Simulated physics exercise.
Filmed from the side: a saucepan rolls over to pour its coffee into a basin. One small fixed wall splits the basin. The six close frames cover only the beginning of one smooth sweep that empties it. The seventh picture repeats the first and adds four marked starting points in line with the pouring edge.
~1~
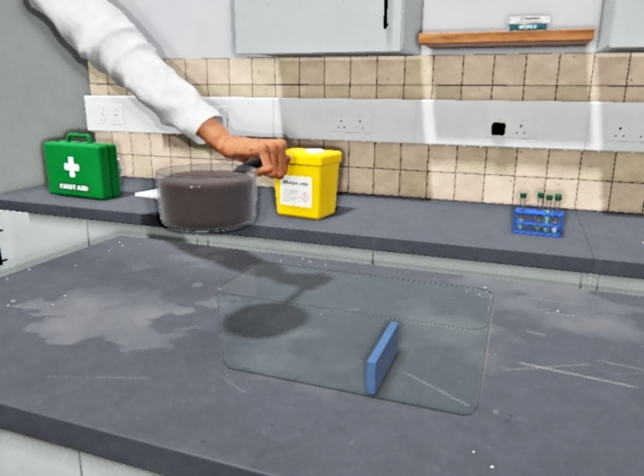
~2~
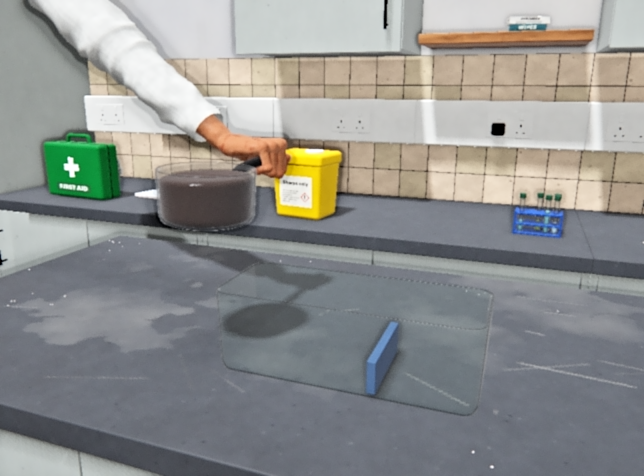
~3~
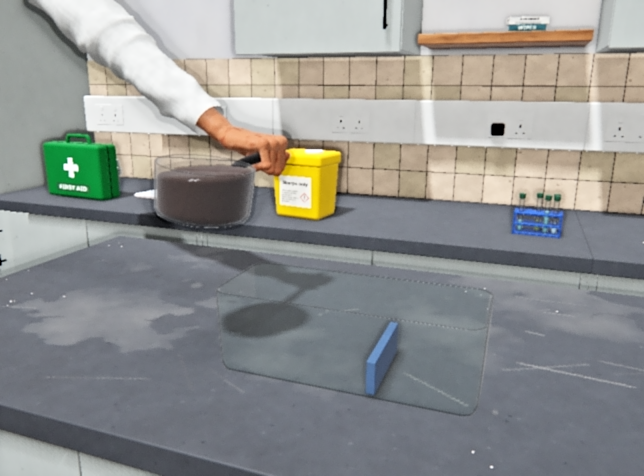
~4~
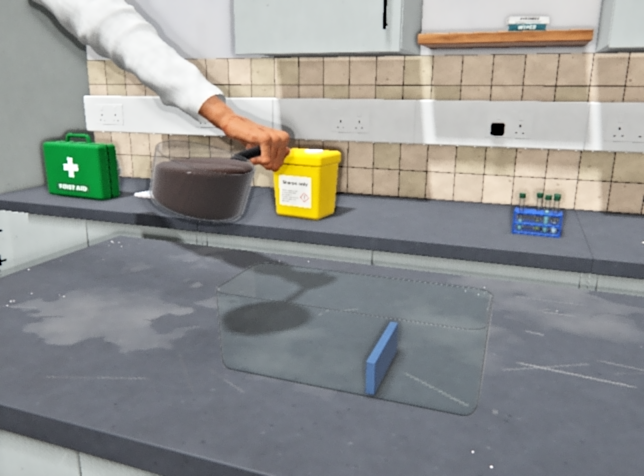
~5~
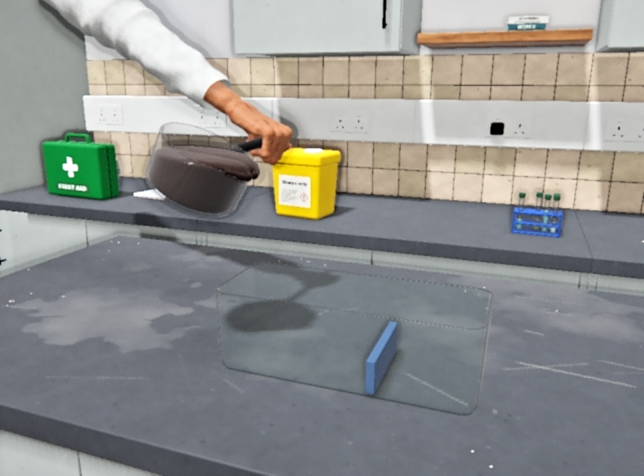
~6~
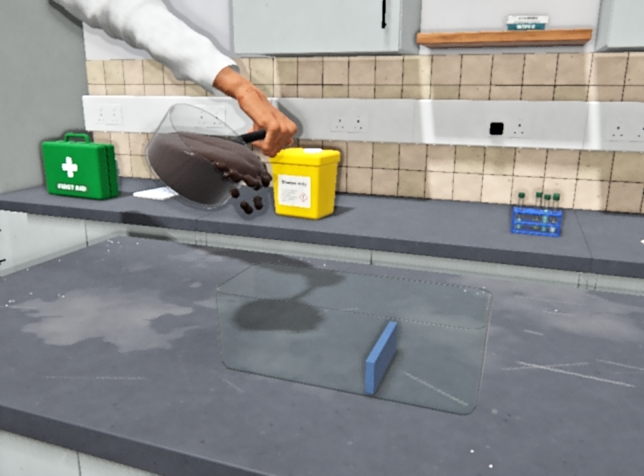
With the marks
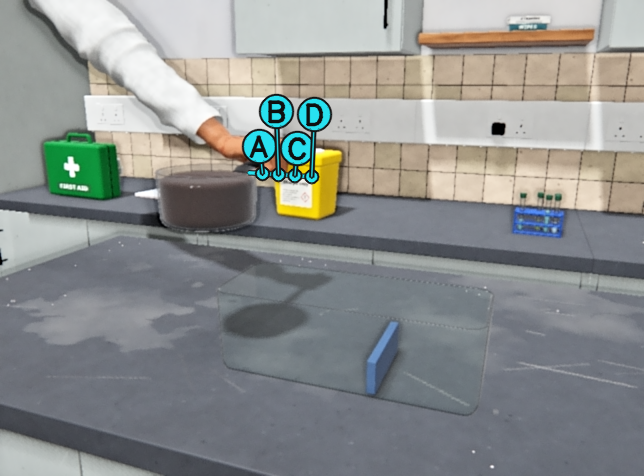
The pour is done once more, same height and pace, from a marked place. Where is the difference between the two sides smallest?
C.
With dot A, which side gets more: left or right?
More ends on the left.
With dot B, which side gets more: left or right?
More ends on the left.
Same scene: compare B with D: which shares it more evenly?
That would be D.
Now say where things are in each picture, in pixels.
The first frame shows upright, lip at (249, 172); basin from (225, 364) to (478, 414); top of the wall at (384, 340); nothing has left yet.
The second frame shows upright, lip at (249, 173); nothing has left yet.
The third frame shows tipped about 8°, lip at (248, 173); nothing has left yet.
The fourth frame shows tipped about 17°, lip at (248, 173); coffee is over the lip, down to (248, 173).
The fifth frame shows tipped about 28°, lip at (248, 172); coffee is over the lip, down to (251, 179).
The sixth frame shows tipped about 42°, lip at (247, 172); coffee is over the lip, down to (254, 210).
In cyan, A at (262, 173); B at (278, 174); C at (294, 175); D at (311, 176).
Choosing A, about 82 % ends left of the wall and 9 % right of it; 9 % is lost outside.
Choosing B, about 71 % ends left of the wall and 24 % right of it; 4 % is lost outside.
Choosing C, about 51 % ends left of the wall and 46 % right of it; 4 % is lost outside.
Choosing D, about 36 % ends left of the wall and 60 % right of it; 3 % is lost outside.
